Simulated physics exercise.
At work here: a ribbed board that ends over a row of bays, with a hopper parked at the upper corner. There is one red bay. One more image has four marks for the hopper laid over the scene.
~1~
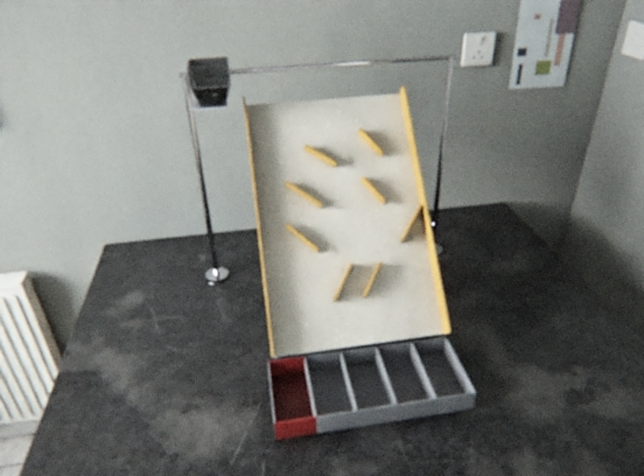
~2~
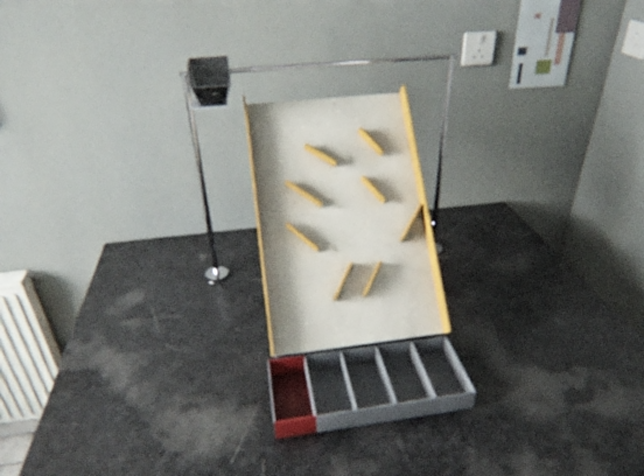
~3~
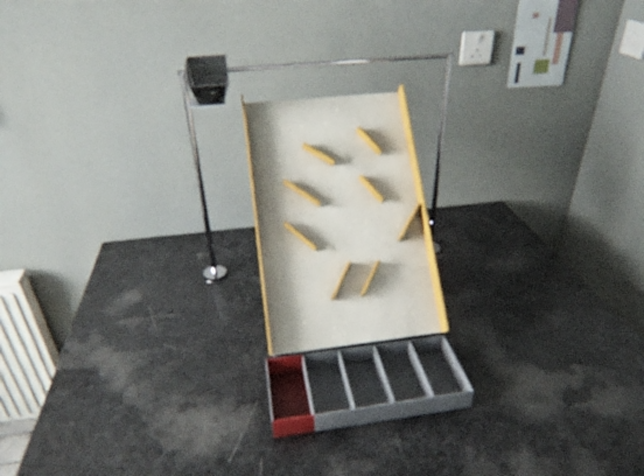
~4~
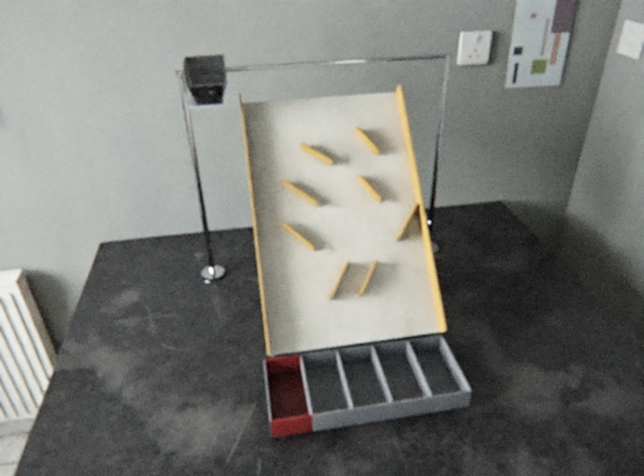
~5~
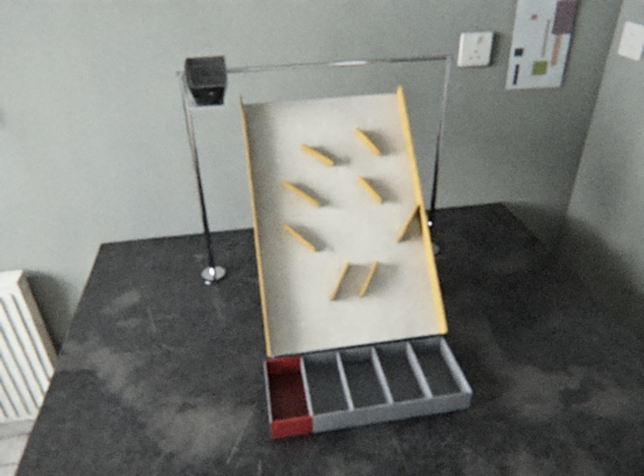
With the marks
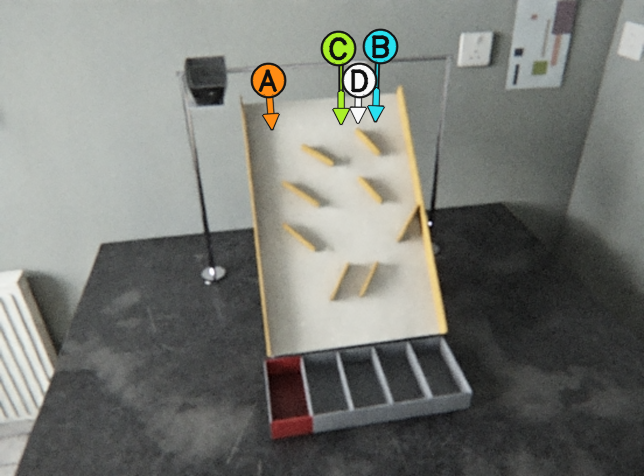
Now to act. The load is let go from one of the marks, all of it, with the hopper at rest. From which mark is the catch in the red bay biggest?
Go for A.
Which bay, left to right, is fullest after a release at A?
The first from the left.
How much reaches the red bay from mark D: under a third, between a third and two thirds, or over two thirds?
It is under a third.
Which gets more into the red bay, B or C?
The answer is C.
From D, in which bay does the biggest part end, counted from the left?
It is the fourth one.
On the marked copy, mark A meets the board at (271, 123); mark B meets the board at (375, 115); mark C meets the board at (341, 118); mark D meets the board at (358, 117).
With A, about two thirds in the red bay, about a third in other bays, a stray few held on the board.
With B, none in the red bay, all in other bays.
With C, a small part in the red bay, most in other bays, a stray few held on the board.
With D, a stray few in the red bay, nearly all in other bays, a small part held on the board.
